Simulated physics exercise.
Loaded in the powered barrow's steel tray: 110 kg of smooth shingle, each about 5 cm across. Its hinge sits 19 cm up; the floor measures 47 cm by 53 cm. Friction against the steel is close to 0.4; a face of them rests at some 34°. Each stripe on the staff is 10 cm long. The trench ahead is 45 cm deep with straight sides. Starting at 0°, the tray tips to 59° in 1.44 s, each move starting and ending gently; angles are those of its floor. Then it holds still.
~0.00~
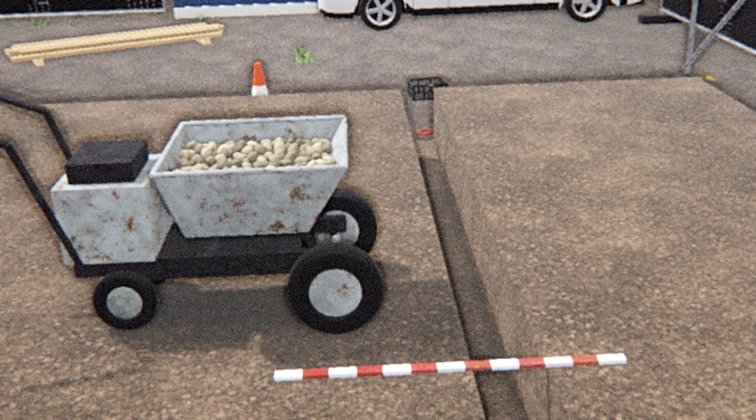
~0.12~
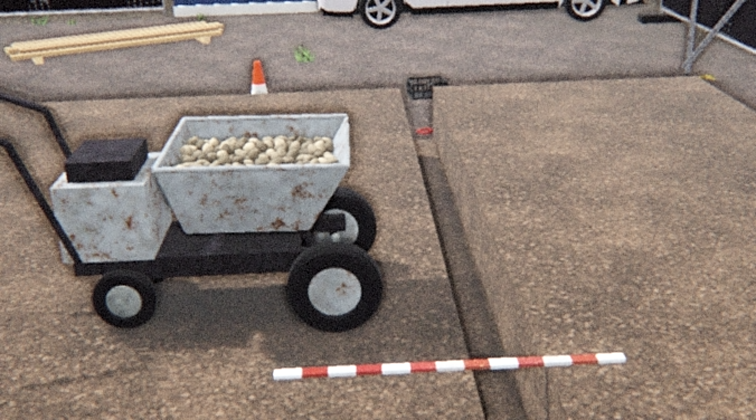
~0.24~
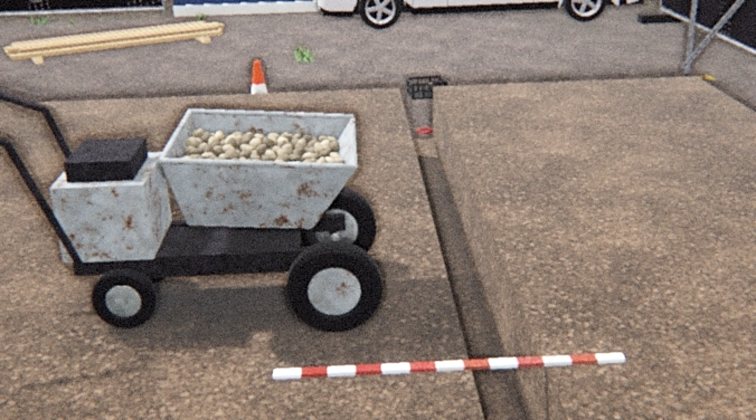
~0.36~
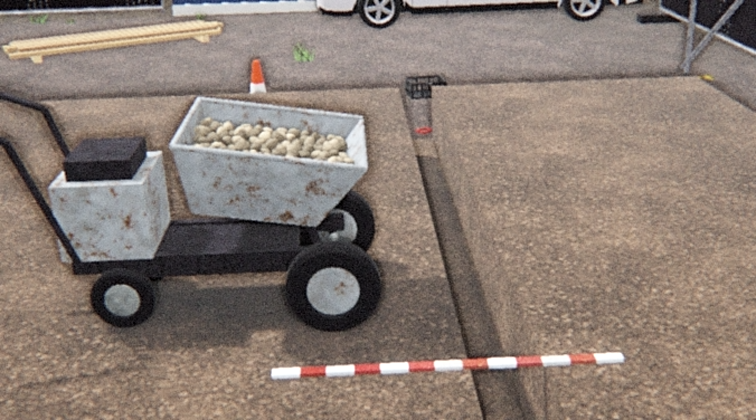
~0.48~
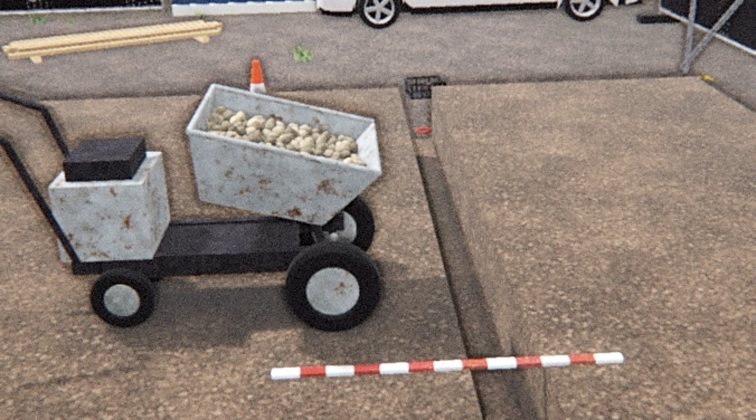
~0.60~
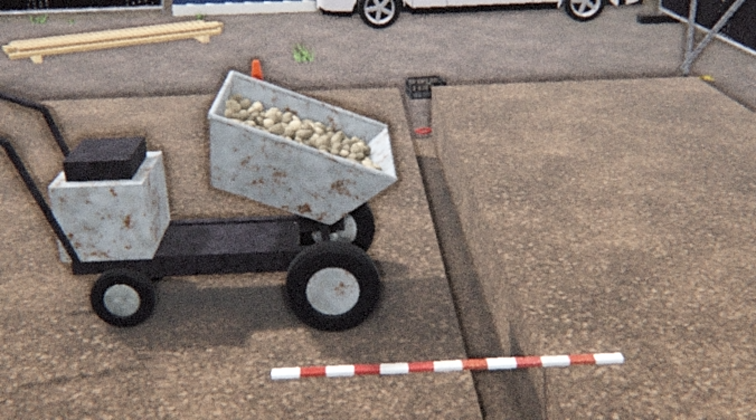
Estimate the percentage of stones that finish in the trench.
Some 53 per cent of it.
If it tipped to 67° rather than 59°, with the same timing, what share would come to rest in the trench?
Then about 75 per cent.
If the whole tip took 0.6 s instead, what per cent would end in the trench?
Then about 30 per cent.
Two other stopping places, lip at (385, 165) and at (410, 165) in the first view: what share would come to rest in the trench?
About 35 and 15 per cent.
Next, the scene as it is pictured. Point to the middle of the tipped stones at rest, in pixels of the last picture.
Around (485, 366).
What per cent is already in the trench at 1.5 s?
Some 15 per cent.
After 1.1 s the floor is at 50°; 100 % in the tray; the foremost stones are at (428, 191).
After 1.5 s the floor is at 59°; 82 % in the tray, 17 % in the trench, 1 % past the trench; the foremost stones are at (525, 277).
After 1.9 s the floor is at 59°; 62 % in the tray, 32 % in the trench, 6 % past the trench; the foremost stones are at (585, 288).
After 3.8 s the floor is at 59°; 41 % in the tray, 53 % in the trench, 6 % past the trench; the foremost stones are at (608, 264).
